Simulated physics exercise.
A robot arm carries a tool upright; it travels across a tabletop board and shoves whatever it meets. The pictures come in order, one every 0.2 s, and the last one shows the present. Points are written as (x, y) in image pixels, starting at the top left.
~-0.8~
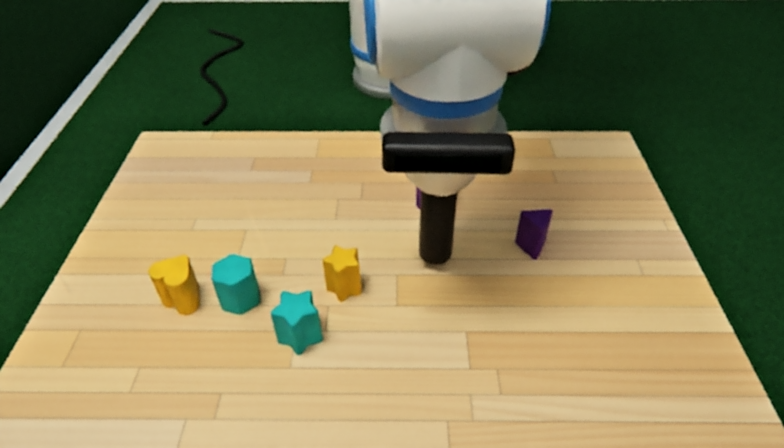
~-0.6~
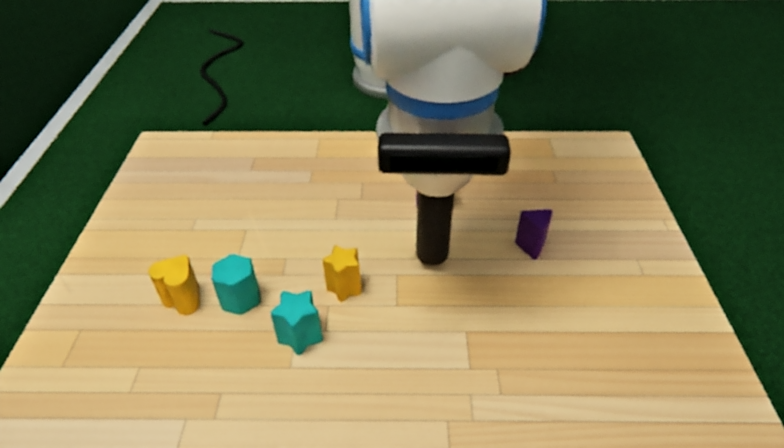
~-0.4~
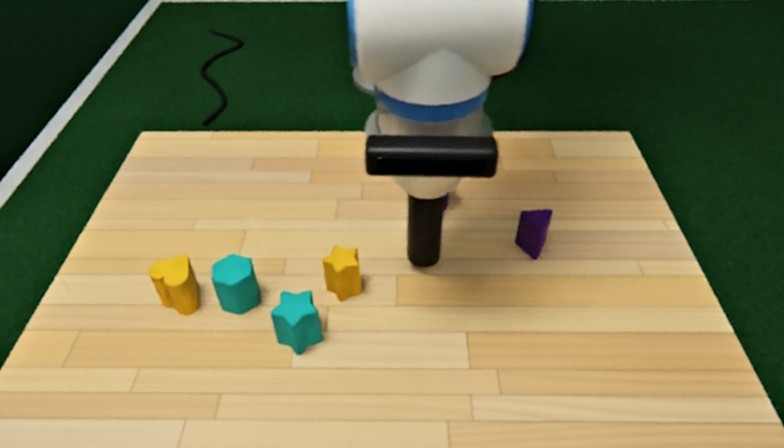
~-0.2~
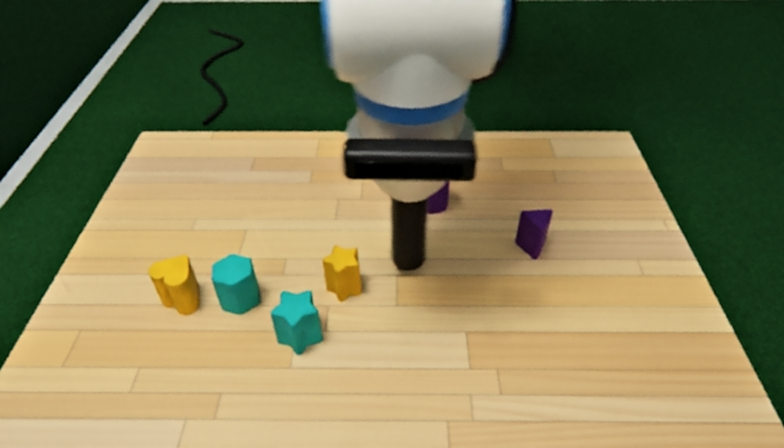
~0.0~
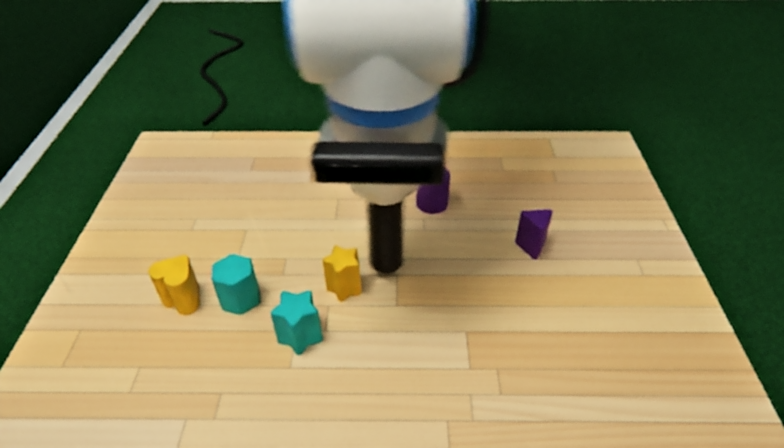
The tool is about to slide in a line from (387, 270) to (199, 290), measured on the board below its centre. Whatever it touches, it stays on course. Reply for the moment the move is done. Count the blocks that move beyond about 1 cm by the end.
Three or more blocks.
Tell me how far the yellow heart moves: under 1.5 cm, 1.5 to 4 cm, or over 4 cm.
It is going to finish 1.5 to 4 cm from where it is now.
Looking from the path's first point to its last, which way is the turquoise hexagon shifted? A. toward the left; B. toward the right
Answer: A.
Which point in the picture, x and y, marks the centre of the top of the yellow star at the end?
It should be at about (309, 270).
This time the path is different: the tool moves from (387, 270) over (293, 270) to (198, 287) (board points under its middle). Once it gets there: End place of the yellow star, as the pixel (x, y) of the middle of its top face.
Answer: (318, 262).
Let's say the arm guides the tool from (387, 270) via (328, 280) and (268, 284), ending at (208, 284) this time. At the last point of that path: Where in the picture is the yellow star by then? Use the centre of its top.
It should be at about (302, 275).
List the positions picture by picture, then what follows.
In the first picture, tool's lower end (435, 253); yellow heart (171, 269); turquoise hexagon (231, 268); turquoise star (294, 305); yellow star (342, 257).
In the second picture, tool (432, 253); blocks still.
In the third picture, tool (423, 256); blocks still.
In the fourth picture, tool (408, 258); blocks still.
In the fifth picture, tool (386, 261); yellow heart (171, 269); turquoise hexagon (231, 268); turquoise star (294, 305); yellow star (342, 257).
On the path given first. One third of the way, tool (324, 268); yellow star (314, 269), turned 75° anticlockwise.
Two thirds of the way, tool (260, 274); turquoise hexagon (220, 272), turned 10° anticlockwise; yellow star (309, 270), turned 100° anticlockwise.
At the end, tool (196, 282); yellow heart (147, 277), turned 35° clockwise; turquoise hexagon (188, 288), turned 85° anticlockwise; turquoise star still; yellow star (309, 270), turned 100° anticlockwise.
